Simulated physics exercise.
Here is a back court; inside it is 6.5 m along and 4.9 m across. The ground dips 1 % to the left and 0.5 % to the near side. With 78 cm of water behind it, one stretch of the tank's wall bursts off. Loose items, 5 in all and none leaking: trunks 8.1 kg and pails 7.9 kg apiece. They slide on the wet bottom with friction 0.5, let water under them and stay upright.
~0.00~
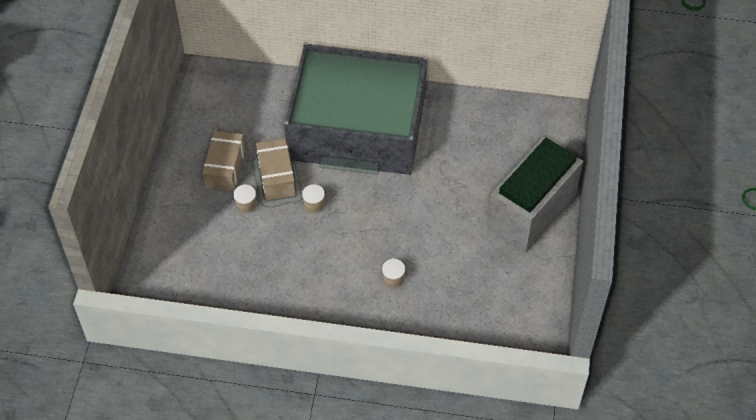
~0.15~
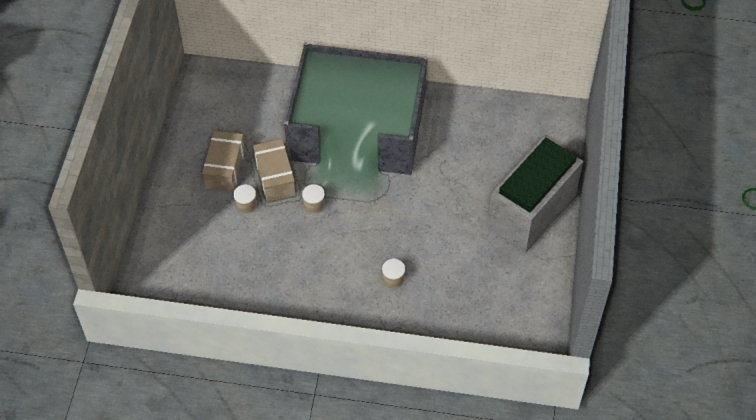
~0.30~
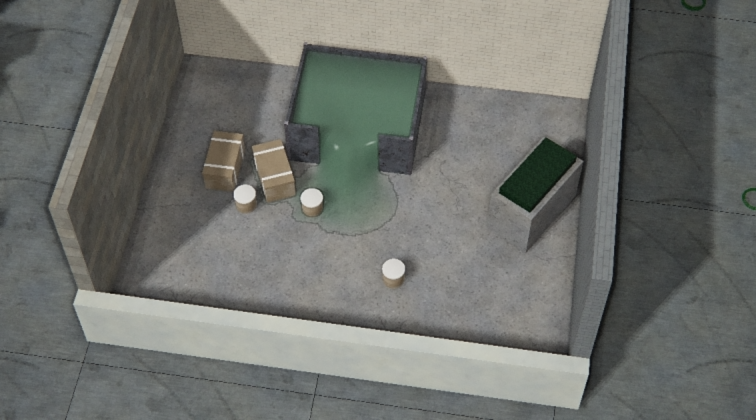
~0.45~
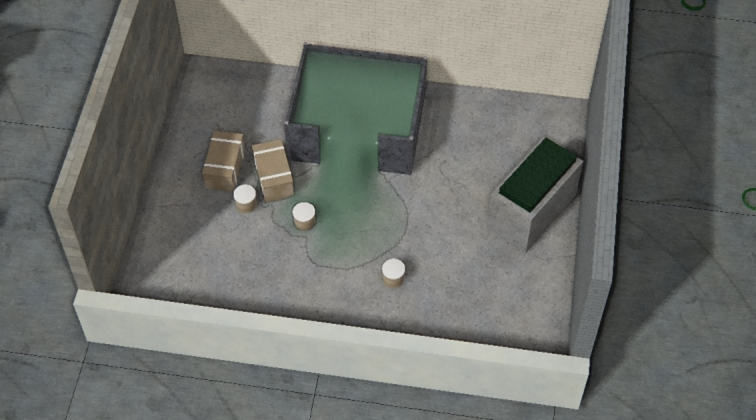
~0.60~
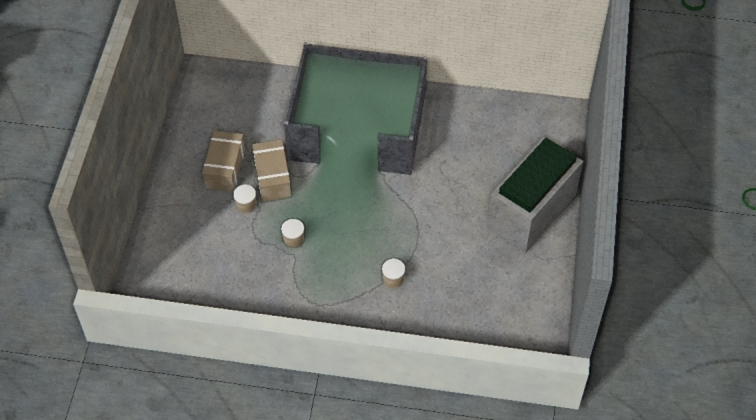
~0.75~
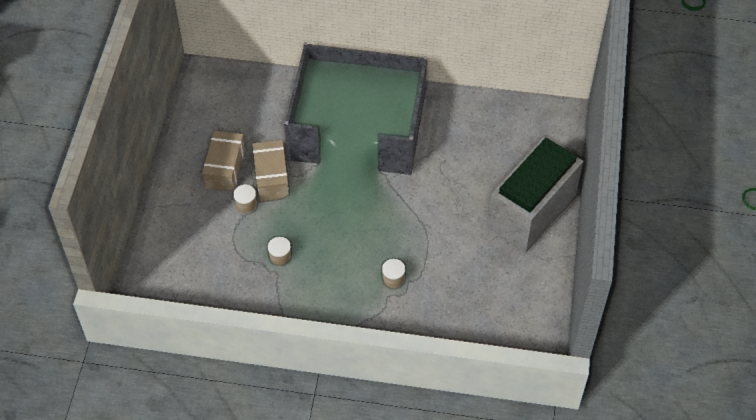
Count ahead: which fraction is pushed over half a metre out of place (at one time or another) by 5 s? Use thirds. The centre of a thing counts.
That comes to one to two thirds.
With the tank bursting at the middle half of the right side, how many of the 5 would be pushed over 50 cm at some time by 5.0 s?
In that case 1 of them.
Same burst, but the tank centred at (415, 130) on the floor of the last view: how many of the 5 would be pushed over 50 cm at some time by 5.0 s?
Then 1.
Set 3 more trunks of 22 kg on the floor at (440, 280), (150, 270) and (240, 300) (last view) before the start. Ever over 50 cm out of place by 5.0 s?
In that order: Past it, past it, over.
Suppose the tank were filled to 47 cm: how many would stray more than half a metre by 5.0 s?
Then 2.
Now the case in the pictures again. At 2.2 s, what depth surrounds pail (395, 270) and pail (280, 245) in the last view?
About 12 and 12 cm.
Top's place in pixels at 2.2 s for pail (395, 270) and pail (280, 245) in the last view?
Around (508, 335) and (134, 264).
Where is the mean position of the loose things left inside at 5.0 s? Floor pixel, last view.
At about (303, 193).
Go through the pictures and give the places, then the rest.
In the first frame, a pail at (314, 194) rests on the ground; a trunk at (275, 162) rests on the ground; 2.8 m2 under water; 0 of 5 have shifted.
In the second frame, a pail at (314, 194) rests on the ground; a trunk at (274, 163), on the bottom; 3.5 m2 under water; 0 of 5 have shifted.
In the third frame, a pail at (312, 198) rests on the ground, 7 cm from its start; a trunk at (273, 163) rests on the ground; water covers 4.2 m2; 1 of 5 have shifted.
In the fourth frame, a pail at (304, 212), on the bottom, 34 cm from its start; a trunk at (273, 163) rests on the ground, 4 cm from its start; 5.2 m2 under water; 1 of 5 have shifted.
In the fifth frame, a pail at (293, 228), on the bottom, 67 cm from its start; a trunk at (271, 163) rests on the ground, 6 cm from its start; water covers 6.5 m2; 2 of 5 have shifted.
In the sixth frame, a pail at (279, 246) rests on the ground, 103 cm from its start; a trunk at (270, 163), on the bottom, 7 cm from its start; 8.0 m2 under water; 2 of 5 have shifted.
After 1.1 s 1 of 5 are over 50 cm from their spots; 0 afloat.
After 2.2 s 2 of 5 are over 50 cm from their spots; 1 afloat.
After 3.5 s 2 of 5 are over 50 cm from their spots; 0 afloat.
After 5.0 s 2 of 5 are over 50 cm from their spots, and 2 have been at some point; 1 afloat.
